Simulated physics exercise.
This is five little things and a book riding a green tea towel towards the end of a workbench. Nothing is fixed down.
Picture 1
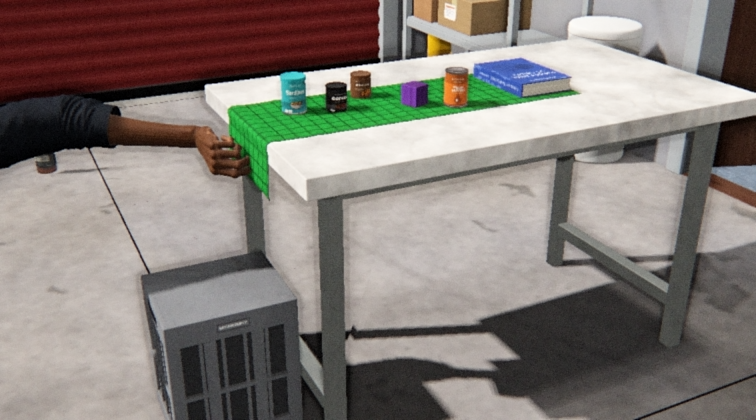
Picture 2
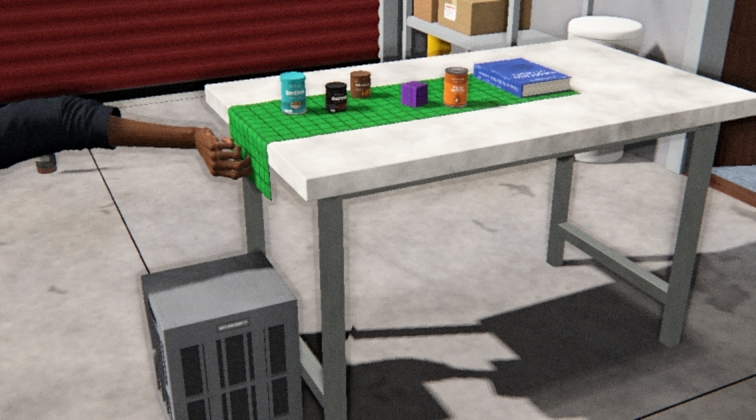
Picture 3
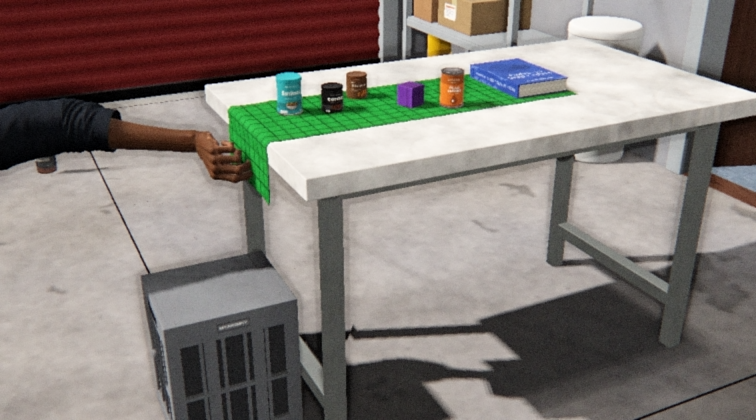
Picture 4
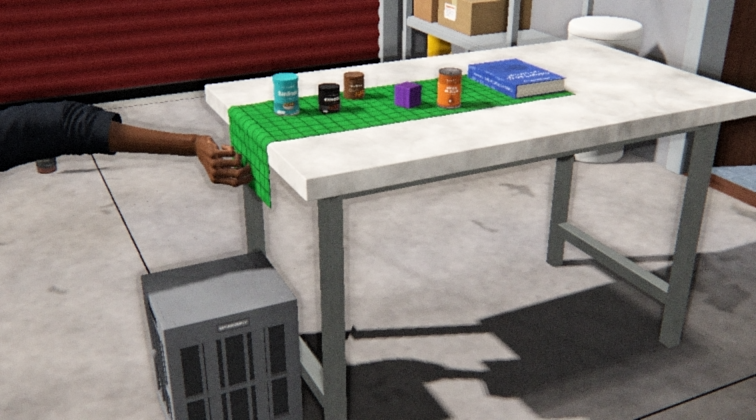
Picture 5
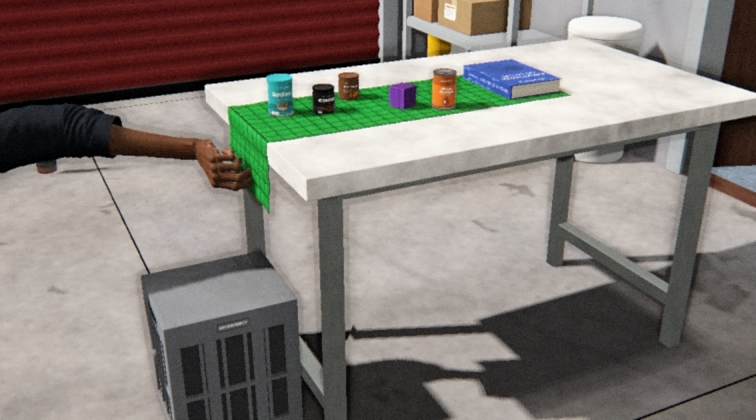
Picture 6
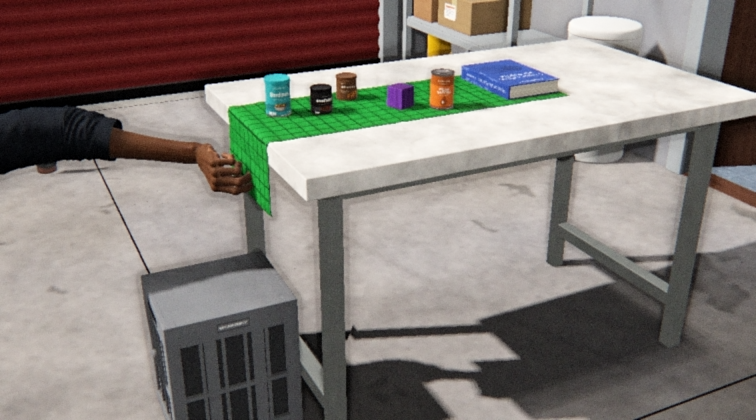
On a workbench, a hand slowly pulls a green cloth left, carrying cans and a book.
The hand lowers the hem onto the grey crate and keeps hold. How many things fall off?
The count of fallen things is two.
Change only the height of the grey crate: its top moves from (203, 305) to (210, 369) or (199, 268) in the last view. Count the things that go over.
In that case 4 and 1.
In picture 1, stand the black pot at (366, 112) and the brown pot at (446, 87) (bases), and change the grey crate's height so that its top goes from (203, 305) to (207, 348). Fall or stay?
The black pot comes down; the brown pot does not fall.
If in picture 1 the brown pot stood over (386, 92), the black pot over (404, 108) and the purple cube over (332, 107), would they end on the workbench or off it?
The brown pot survives; the black pot remains up; the purple cube drops off.
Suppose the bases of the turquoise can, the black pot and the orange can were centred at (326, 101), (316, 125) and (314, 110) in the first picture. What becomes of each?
The turquoise can tumbles off, the black pot tumbles off, the orange can is carried off.
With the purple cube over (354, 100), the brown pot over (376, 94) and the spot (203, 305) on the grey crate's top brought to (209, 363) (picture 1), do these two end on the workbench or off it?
The purple cube is carried off, the brown pot comes down.
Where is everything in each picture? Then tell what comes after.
The first frame shows hem (270, 201); turquoise can (293, 76); black pot (336, 84); brown pot (361, 73); purple cube (415, 84); orange can (457, 70); top of the crate (203, 305).
The second frame shows hem (272, 201); turquoise can (293, 76).
The third frame shows hem (269, 206); black pot (332, 85).
The fourth frame shows hem (271, 209); brown pot (354, 74); top of the crate (203, 305).
The fifth frame shows hem (270, 214); purple cube (403, 85).
The sixth frame shows hem (272, 217); turquoise can (277, 78); black pot (321, 86); brown pot (346, 75); purple cube (401, 86); orange can (443, 71).
A little later, hem near (252, 241); turquoise can gone.
Next, hem on the crate; turquoise can and black pot gone.
When it is over, hem on the crate; turquoise can and black pot gone. It carries off two.
